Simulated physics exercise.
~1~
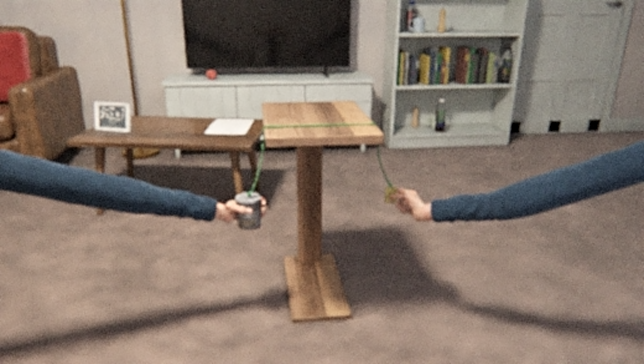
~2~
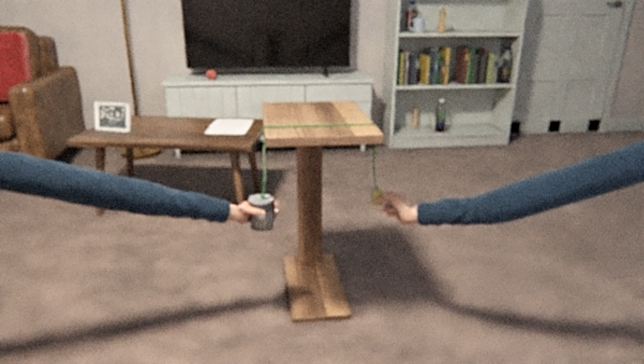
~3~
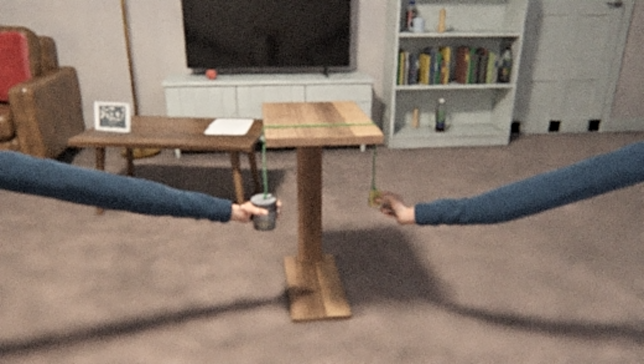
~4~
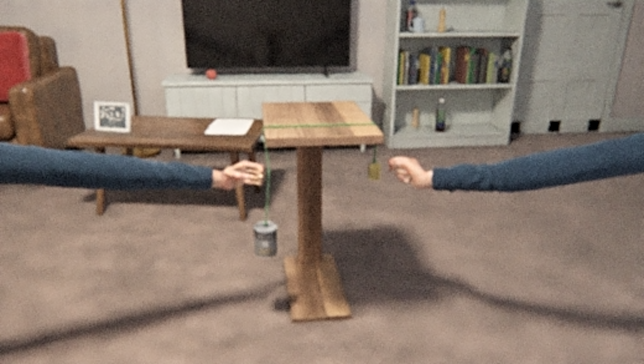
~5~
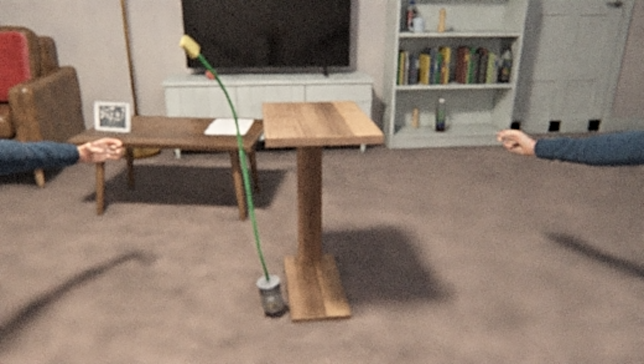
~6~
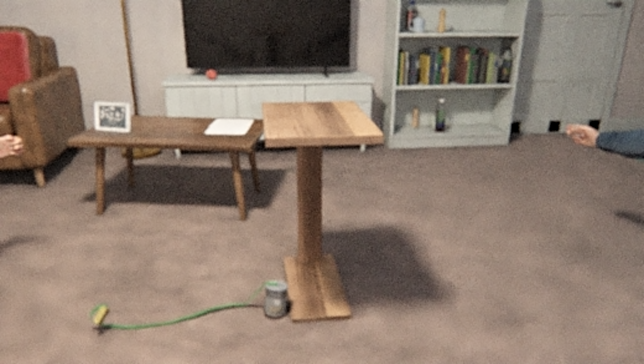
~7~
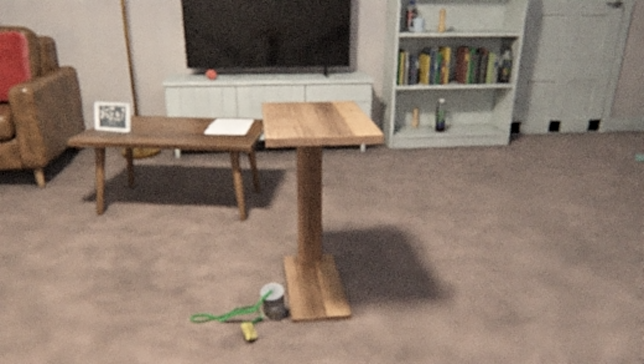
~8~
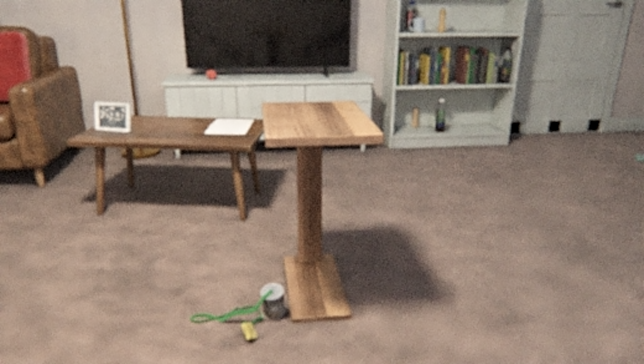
In a living room, two hands held a grey tin and a small yellowish object on a green ribbon draped over a wooden side table, then let go; the tin dropped on the left, pulling everything over, and all ended on the floor.
